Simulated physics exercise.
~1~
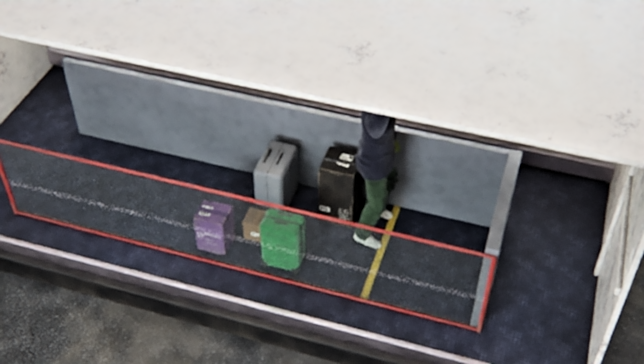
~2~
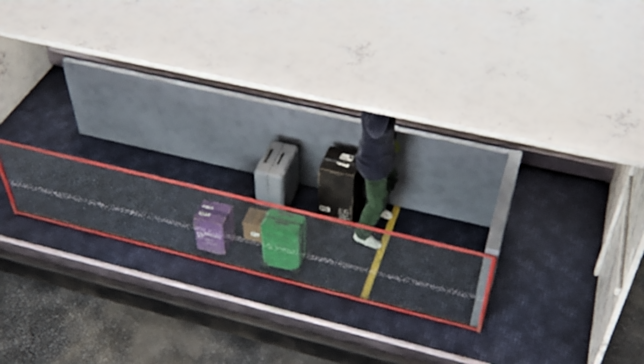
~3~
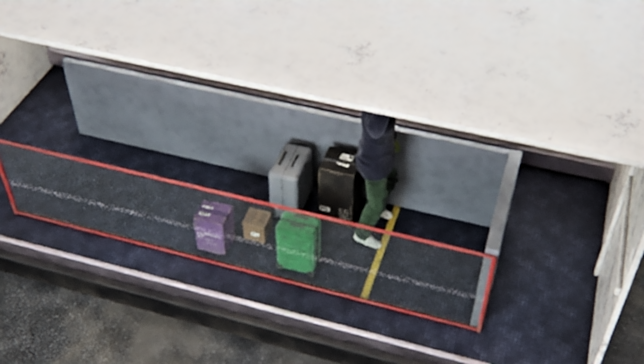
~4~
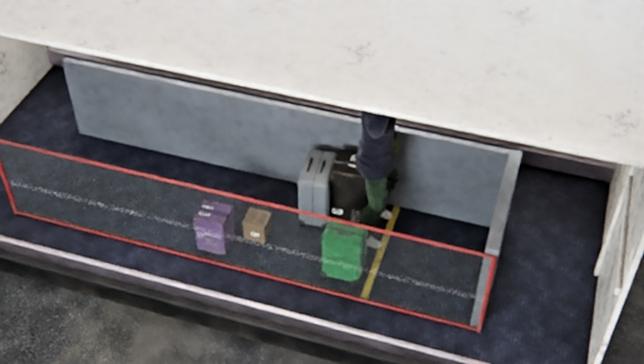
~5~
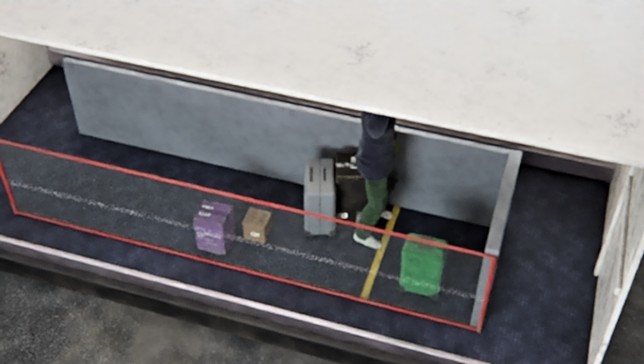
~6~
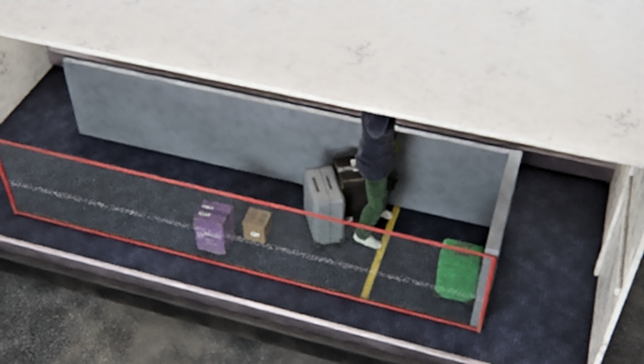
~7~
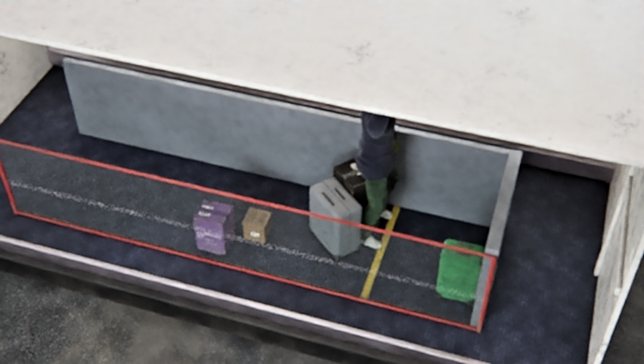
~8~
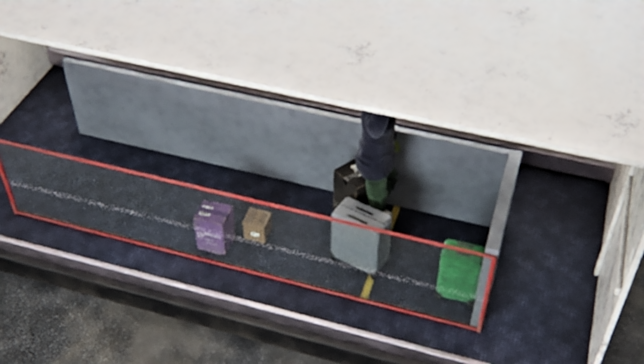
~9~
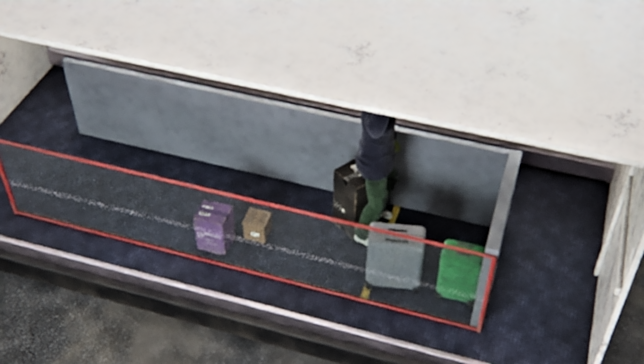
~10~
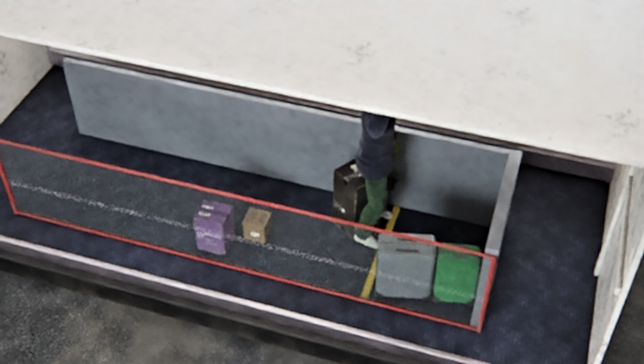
A green case slid right across the yellow line to the far end of the bay, and a big grey case followed, rolling past the standing traveller's legs and stopping beside it, while the black bag, purple pack and brown tub stayed short of the line.
